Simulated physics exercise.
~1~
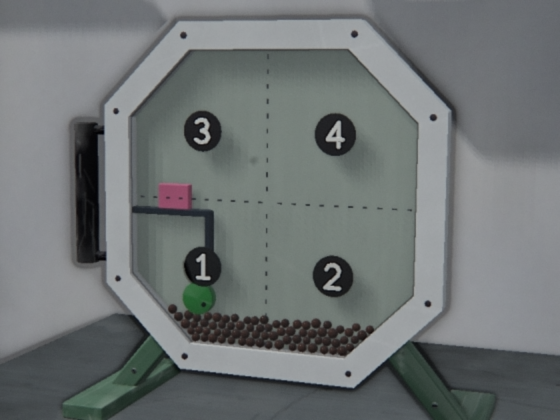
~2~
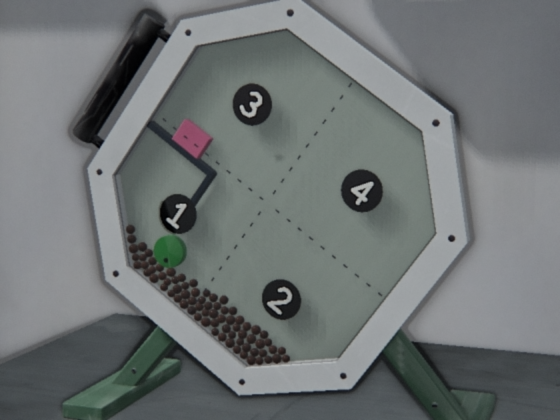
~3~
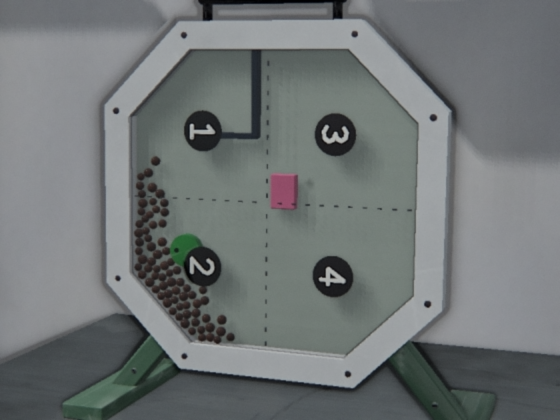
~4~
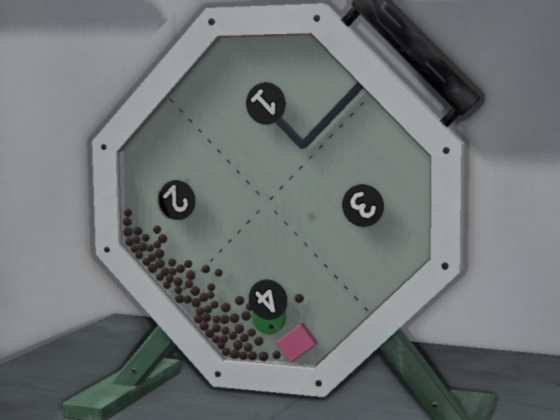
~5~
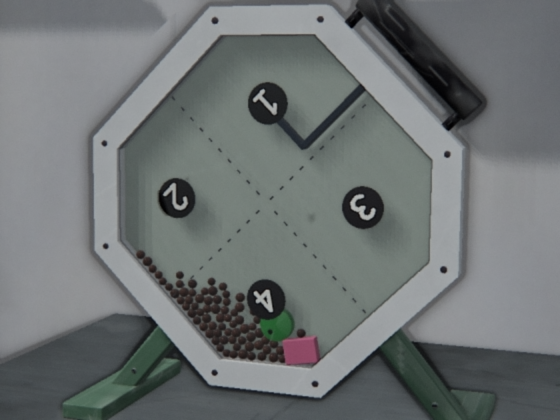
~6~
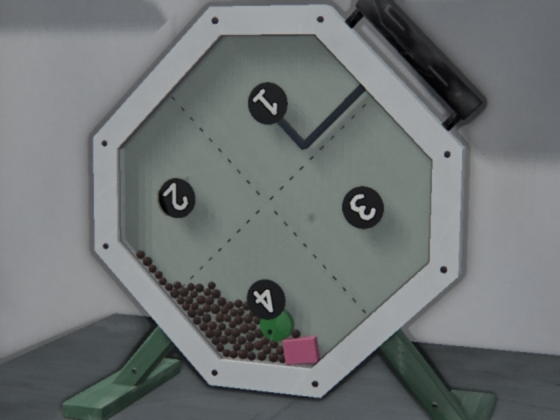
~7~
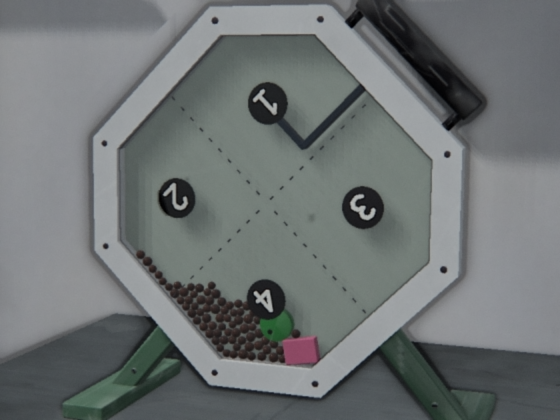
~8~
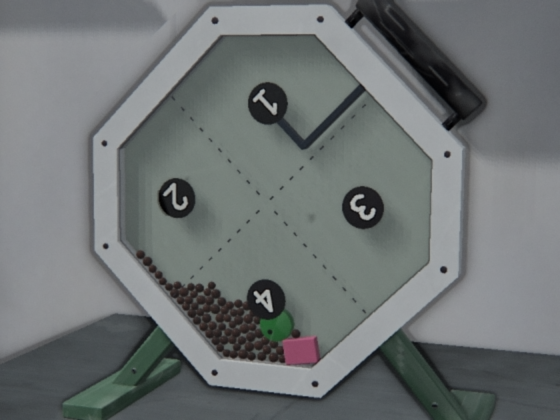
A pale octagonal case with a clear face stands upright on green feet against a grey wall, seen from the front by a still camera. Dark beads lie along its bottom around a green disc, while a pink block rests on a dark ledge at the left, among four numbered quarters. The case turns clockwise, and the beads and disc shift along its lower left side. As it keeps turning, the block leaves the ledge and drops to the bottom. The case stops well tilted, with most beads, the disc and the block settled in quarter four.
